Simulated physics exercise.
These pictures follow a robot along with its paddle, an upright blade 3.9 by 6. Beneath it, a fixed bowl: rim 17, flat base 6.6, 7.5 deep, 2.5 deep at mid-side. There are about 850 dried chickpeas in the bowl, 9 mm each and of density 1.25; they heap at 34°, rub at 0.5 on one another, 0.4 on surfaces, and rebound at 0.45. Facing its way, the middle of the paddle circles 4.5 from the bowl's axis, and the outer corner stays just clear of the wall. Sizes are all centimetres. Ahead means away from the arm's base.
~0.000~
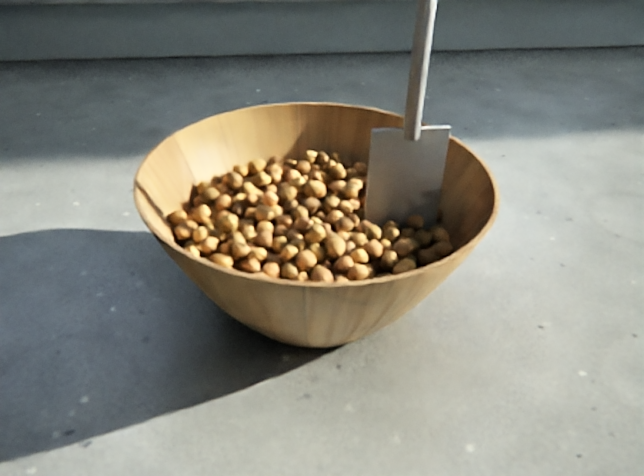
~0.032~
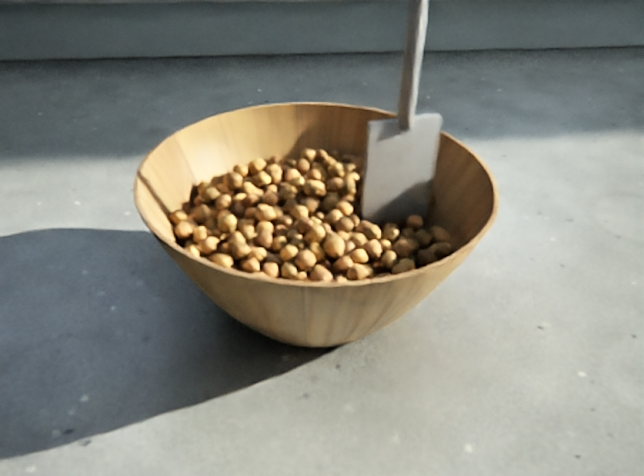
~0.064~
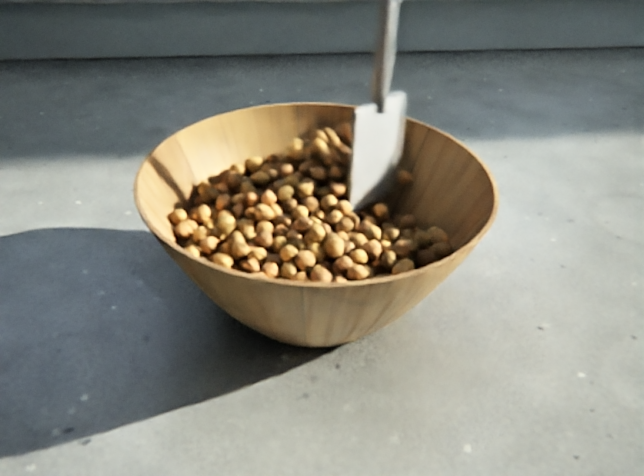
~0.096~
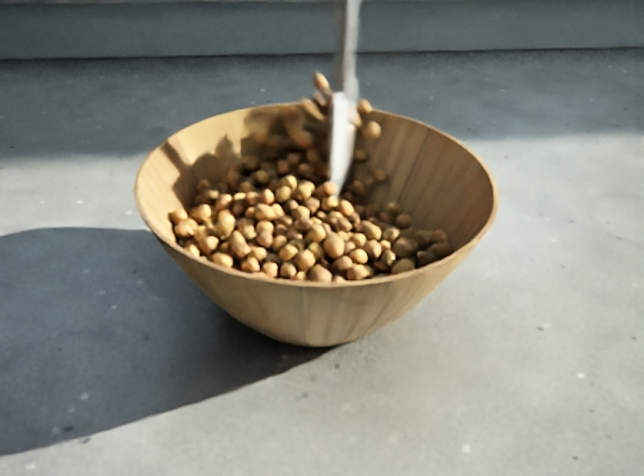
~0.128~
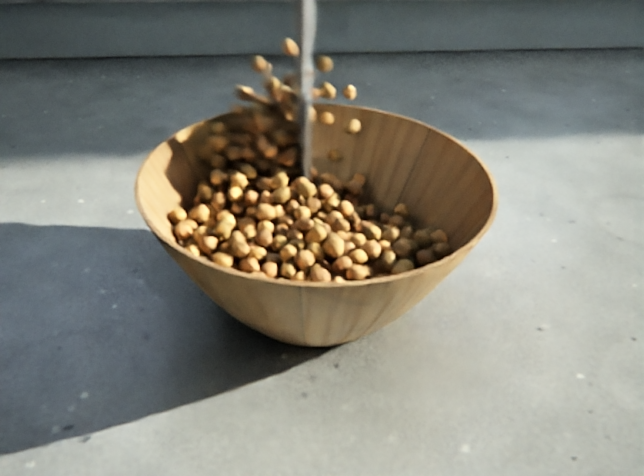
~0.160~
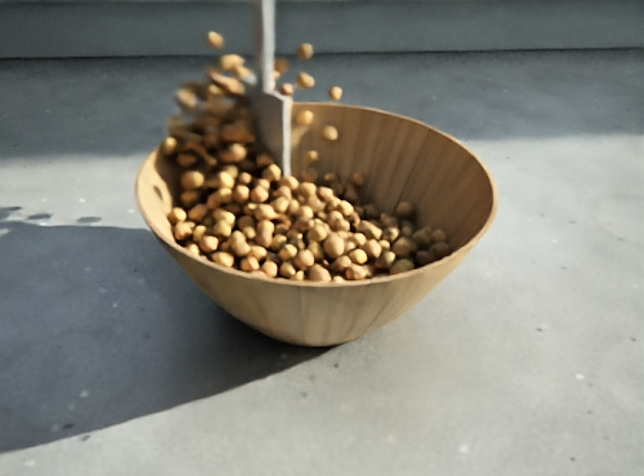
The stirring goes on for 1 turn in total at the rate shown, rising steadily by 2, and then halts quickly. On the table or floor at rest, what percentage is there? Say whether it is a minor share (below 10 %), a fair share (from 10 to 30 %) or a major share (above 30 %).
A fair share.
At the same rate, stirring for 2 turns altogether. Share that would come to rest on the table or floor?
Then some 20 per cent.
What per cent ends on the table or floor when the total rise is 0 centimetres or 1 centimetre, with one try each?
First try about 25 per cent, second about 20 per cent.
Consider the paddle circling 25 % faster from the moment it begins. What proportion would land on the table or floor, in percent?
I'd expect about 15 %.
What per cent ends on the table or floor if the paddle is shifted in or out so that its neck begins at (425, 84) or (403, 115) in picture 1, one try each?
First try about 5 per cent, second try about 20 per cent.
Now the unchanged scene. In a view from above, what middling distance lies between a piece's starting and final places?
Somewhere around 0 centimetres.
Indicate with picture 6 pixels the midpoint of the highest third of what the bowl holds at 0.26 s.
Roughly pixel (286, 255).
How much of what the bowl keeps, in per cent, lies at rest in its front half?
It comes to near 55 percent.
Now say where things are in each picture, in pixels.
In the first frame, paddle neck at (415, 99), 0° round; upper third of the load around (306, 225), from x 180 to 445, top at y 155; 849 in the bowl.
In the second frame, paddle neck at (408, 89), 11° round; upper third of the load around (305, 223), from x 180 to 445, top at y 155.
In the third frame, paddle neck at (382, 73), 38° round; upper third of the load around (307, 216), from x 180 to 445, top at y 135.
In the fourth frame, paddle neck at (344, 61), 66° round; upper third of the load around (300, 214), from x 180 to 445, top at y 85.
In the fifth frame, paddle neck at (302, 57), 93° round; upper third of the load around (279, 214), from x 180 to 445, top at y 50; 845 in the bowl, 4 in flight or on the tool.
In the sixth frame, paddle neck at (263, 59), 121° round; upper third of the load around (254, 209), from x 170 to 440, top at y 30; 833 in the bowl, 16 in flight or on the tool.
By 0.26 s, 210° round, highest piece 11 above the table; 789 in the bowl, 8 on the table or floor, 52 in flight or on the tool.
By 0.37 s, 298° round, highest piece 11 above the table; 751 in the bowl, 61 on the table or floor, 37 in flight or on the tool.
By 0.62 s, 0° round, highest piece 7 above the table; 734 in the bowl, 115 on the table or floor.
By 1.32 s, 0° round, highest piece 6 above the table; 734 in the bowl, 115 on the table or floor.
Final count, 734 in the bowl, 115 on the table or floor. That is 14 % on the table or floor.
